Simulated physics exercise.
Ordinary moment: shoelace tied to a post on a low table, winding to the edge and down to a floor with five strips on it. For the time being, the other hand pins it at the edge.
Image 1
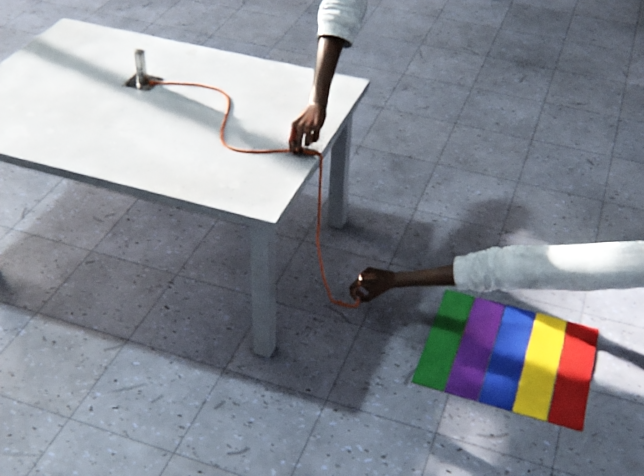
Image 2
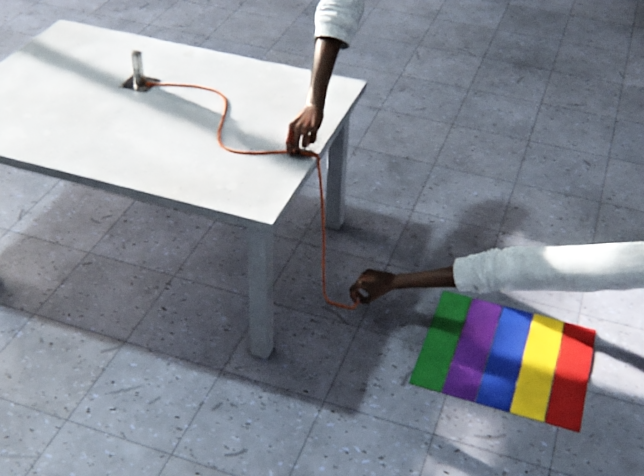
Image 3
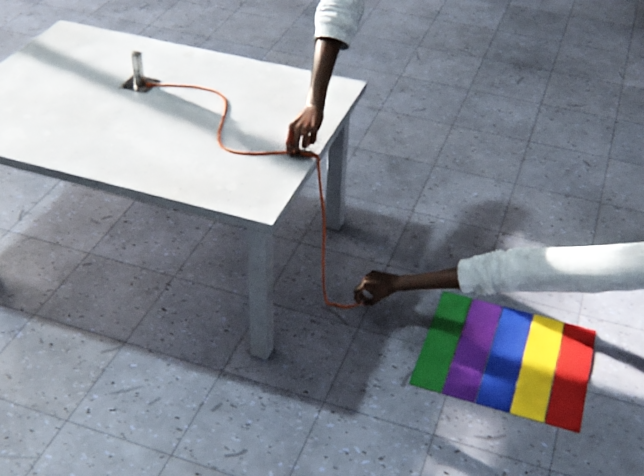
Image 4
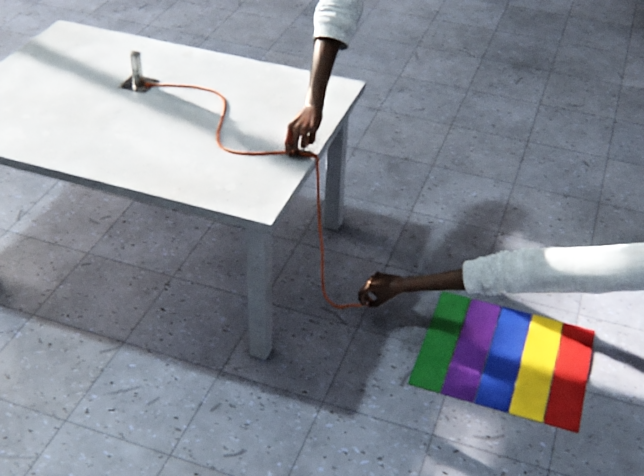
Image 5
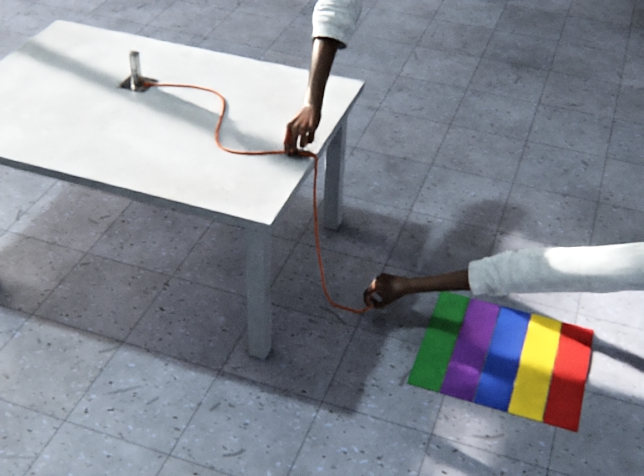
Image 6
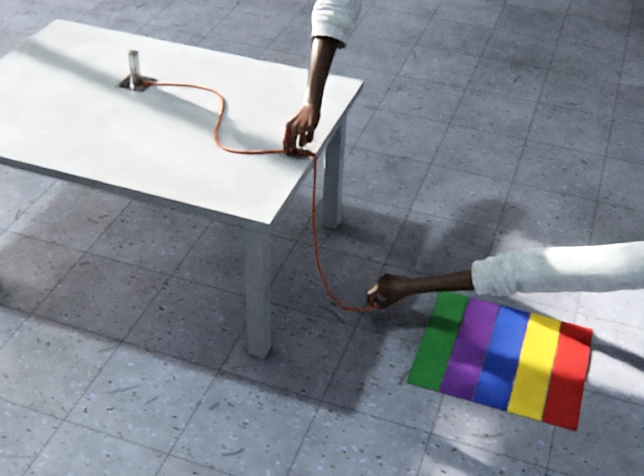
Hand drawing the low end of an orange shoelace slightly right toward colored floor strips while another pins it at a table's edge.
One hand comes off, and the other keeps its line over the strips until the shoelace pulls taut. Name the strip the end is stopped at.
Yellow.
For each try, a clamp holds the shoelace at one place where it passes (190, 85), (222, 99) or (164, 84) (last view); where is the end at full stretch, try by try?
It ends up near (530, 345) the first time, (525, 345) the second and (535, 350) the third.
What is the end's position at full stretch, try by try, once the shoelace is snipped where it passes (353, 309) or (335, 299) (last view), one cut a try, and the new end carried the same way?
First (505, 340), then (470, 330).
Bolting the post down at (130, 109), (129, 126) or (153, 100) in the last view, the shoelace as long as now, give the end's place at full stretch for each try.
The first try gives about (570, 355), the second about (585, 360) and the third about (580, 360).
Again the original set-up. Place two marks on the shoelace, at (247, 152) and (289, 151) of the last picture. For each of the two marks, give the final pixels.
At (317, 150) for the first, at (347, 179) for the second.
Early on, end near (476, 332); over purple.
Midway, end near (516, 343); over blue.
At the end of the slack, end near (540, 349); over yellow. The end stops over the yellow strip.
